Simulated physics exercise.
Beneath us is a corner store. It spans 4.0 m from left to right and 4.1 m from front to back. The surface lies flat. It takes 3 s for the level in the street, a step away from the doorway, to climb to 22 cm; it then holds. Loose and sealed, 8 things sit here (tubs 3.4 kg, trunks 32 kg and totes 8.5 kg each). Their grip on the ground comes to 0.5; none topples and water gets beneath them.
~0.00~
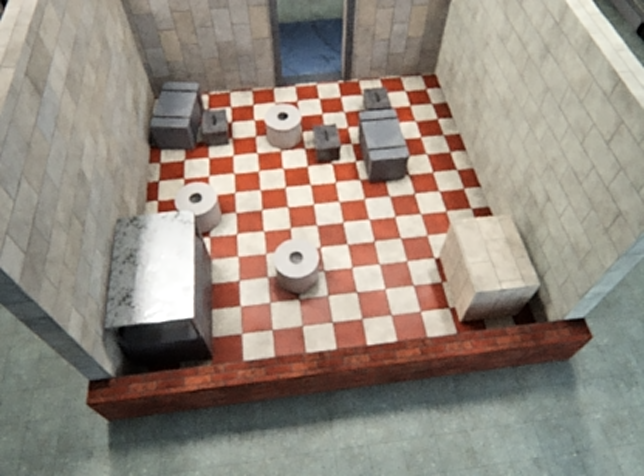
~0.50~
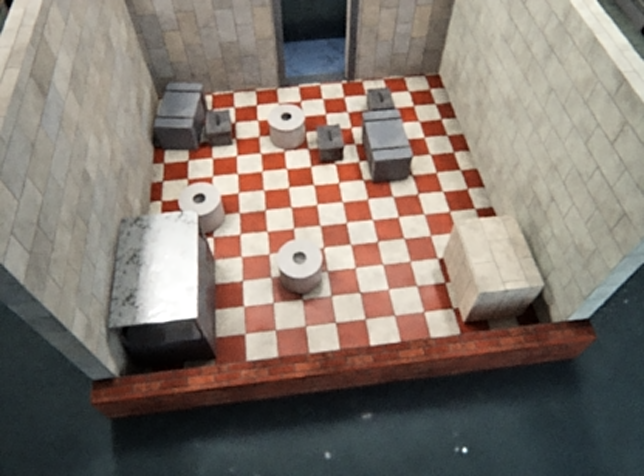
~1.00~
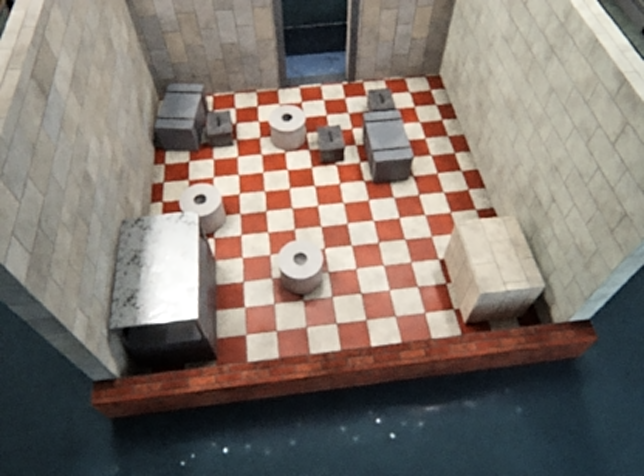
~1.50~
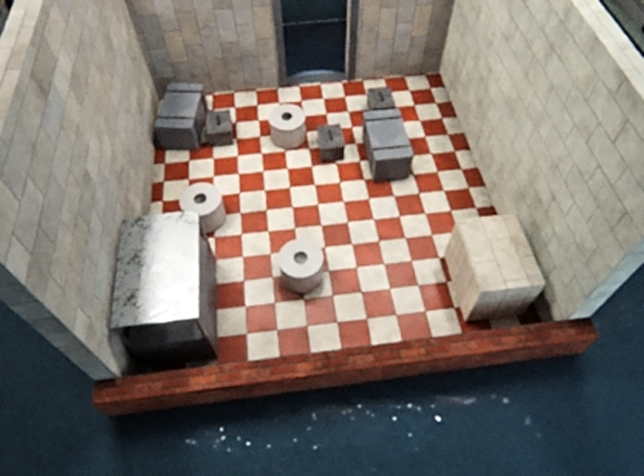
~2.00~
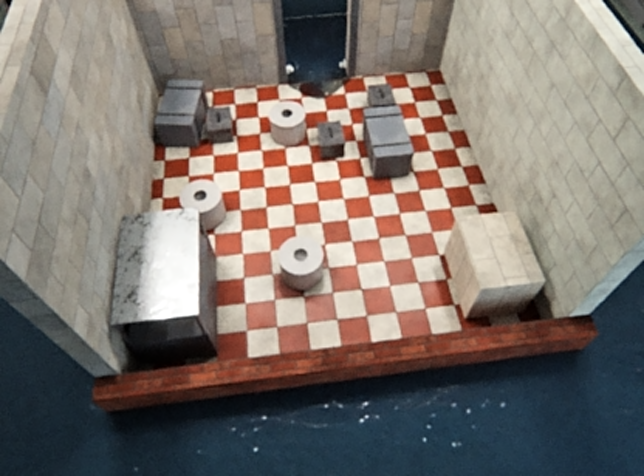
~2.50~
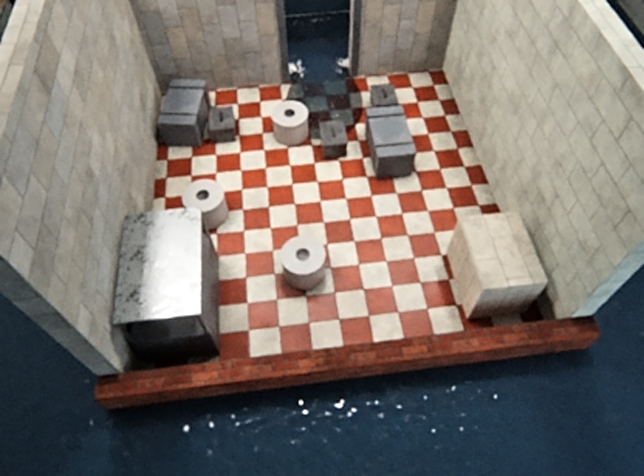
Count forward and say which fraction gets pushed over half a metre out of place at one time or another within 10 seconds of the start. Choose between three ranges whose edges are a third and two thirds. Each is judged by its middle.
The range is the middle one, a third to two thirds.
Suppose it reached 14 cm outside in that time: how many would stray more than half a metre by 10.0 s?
With that change, 3 of them.
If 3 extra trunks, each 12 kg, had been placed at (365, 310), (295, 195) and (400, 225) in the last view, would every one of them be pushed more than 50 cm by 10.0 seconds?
Order as given - above the limit, above the limit, inside the limit.
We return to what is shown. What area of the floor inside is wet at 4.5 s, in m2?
Somewhere around 8.0 m2, roughly.
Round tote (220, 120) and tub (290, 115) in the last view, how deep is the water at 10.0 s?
First about 5 cm, second about 6 cm.
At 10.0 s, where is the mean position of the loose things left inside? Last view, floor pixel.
The centre is close to (274, 184).
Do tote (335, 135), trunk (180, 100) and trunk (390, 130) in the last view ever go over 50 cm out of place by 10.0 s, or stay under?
Result, in order: Exceeded / stayed within / stayed within.
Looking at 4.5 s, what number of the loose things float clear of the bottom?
Total: 1.
After 3.5 s 0 of 8 are over 50 cm from their spots; 0 afloat.
After 4.5 s 2 of 8 are over 50 cm from their spots; 1 afloat.
After 7.0 s 2 of 8 are over 50 cm from their spots; 3 afloat.
After 10.0 s 4 of 8 are over 50 cm from their spots, and 4 have been at some point; 4 afloat.
